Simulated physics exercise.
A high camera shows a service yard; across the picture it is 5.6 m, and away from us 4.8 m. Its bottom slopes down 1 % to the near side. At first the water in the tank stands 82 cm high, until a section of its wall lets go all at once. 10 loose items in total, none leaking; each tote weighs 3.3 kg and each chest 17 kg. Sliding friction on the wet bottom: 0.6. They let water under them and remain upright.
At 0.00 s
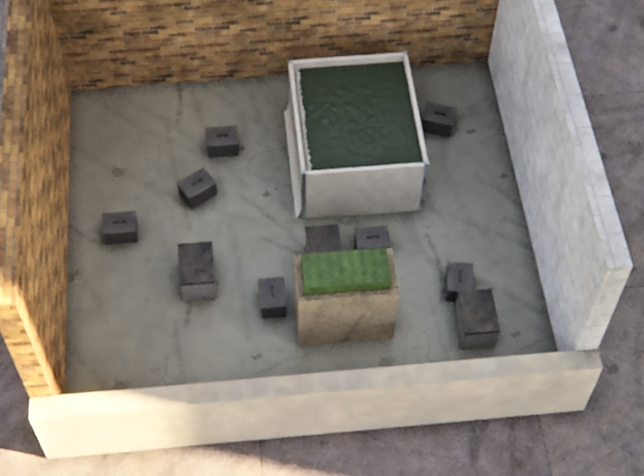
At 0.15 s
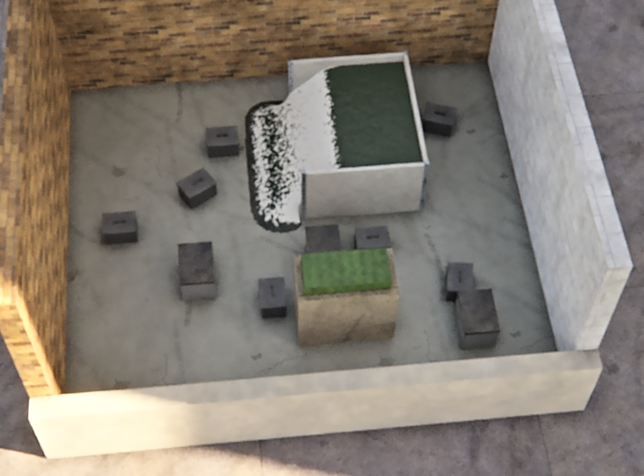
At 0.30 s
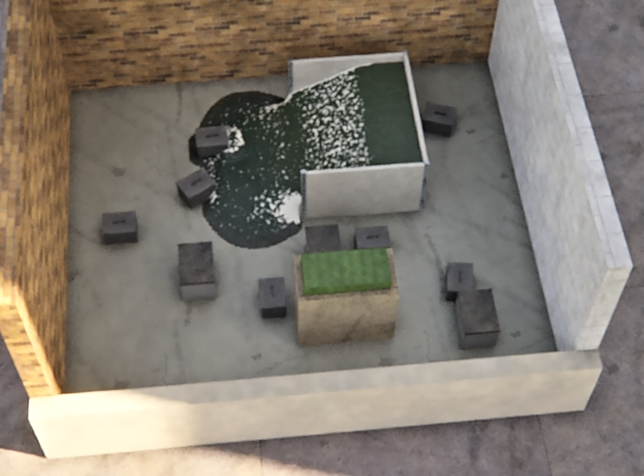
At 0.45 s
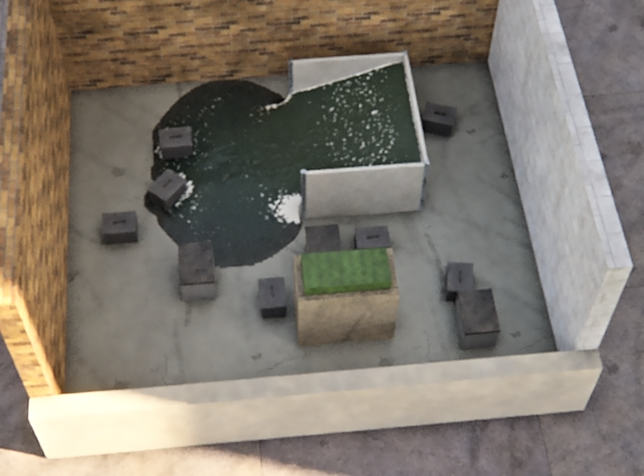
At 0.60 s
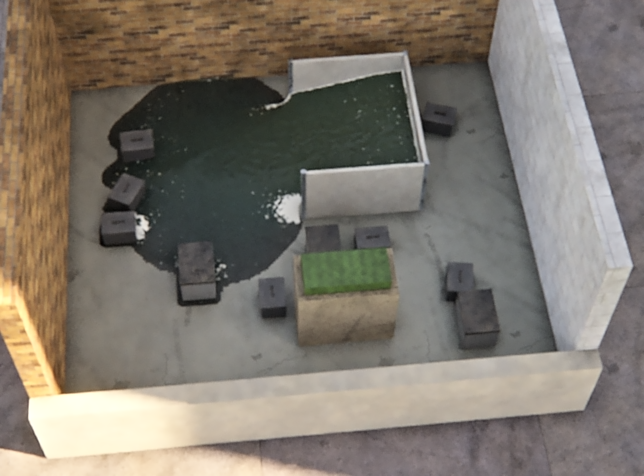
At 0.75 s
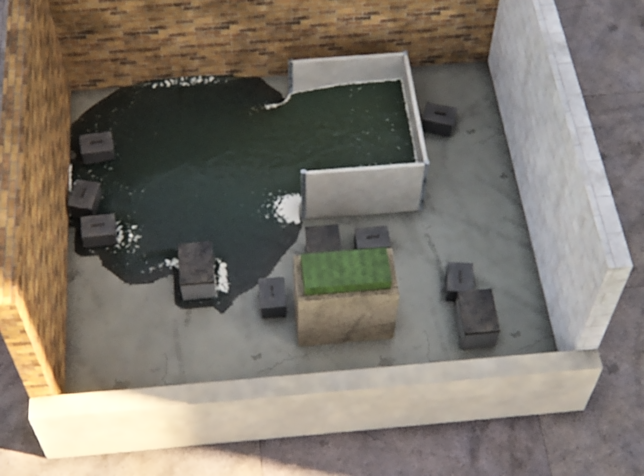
At first, dark green water fills a pale walled tank in a yard scattered with gray boxes. Then the tank's left side opens and water pours out in a foaming sheet, spreading leftward across the floor. The dark pool widens around several boxes, carrying two, then a third, toward the brick wall at left.
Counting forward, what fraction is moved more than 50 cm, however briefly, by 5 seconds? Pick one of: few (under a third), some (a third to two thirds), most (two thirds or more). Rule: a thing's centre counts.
Some.
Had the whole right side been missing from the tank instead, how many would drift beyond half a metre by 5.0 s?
That would give 4.
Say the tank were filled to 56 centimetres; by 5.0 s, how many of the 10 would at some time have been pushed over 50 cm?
4.
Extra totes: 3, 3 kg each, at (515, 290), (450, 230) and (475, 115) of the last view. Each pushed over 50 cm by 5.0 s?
Below, below, below.
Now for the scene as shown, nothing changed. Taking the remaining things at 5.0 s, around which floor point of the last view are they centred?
I'd say about (340, 274) in the last view.
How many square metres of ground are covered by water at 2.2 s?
Roughly 15 m2.
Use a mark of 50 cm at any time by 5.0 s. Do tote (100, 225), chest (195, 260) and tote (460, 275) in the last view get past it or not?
In turn: Over, more, short of it.
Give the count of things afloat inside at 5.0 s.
Answer: 5.
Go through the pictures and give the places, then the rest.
In the first picture, a tote at (222, 136), on the bottom; a tote at (197, 182), on the bottom; water covers 2.4 m2; 0 of 10 have shifted.
In the second picture, a tote at (222, 136) rests on the ground; a tote at (197, 182) rests on the ground; 3.5 m2 under water; 0 of 10 have shifted.
In the third picture, a tote at (212, 136), on the bottom, 13 cm from its start; a tote at (196, 182) rests on the ground; 4.9 m2 under water; 1 of 10 have shifted.
In the fourth picture, a tote at (175, 137) rests on the ground, 58 cm from its start; a tote at (167, 184), on the bottom, 36 cm from its start; 6.6 m2 under water; 2 of 10 have shifted.
In the fifth picture, a tote at (137, 140), on the bottom, 107 cm from its start; a tote at (126, 189), on the bottom, 86 cm from its start; water covers 8.4 m2; 2 of 10 have shifted.
In the sixth picture, a tote at (96, 142), on the bottom, 157 cm from its start; a tote at (84, 194) rests on the ground, 137 cm from its start; water covers 10.2 m2; 3 of 10 have shifted.
After 1.1 s 3 of 10 are over 50 cm from their spots; 3 afloat.
After 2.2 s 4 of 10 are over 50 cm from their spots; 4 afloat.
After 3.5 s 4 of 10 are over 50 cm from their spots; 4 afloat.
After 5.0 s 6 of 10 are over 50 cm from their spots, and 6 have been at some point; 5 afloat.
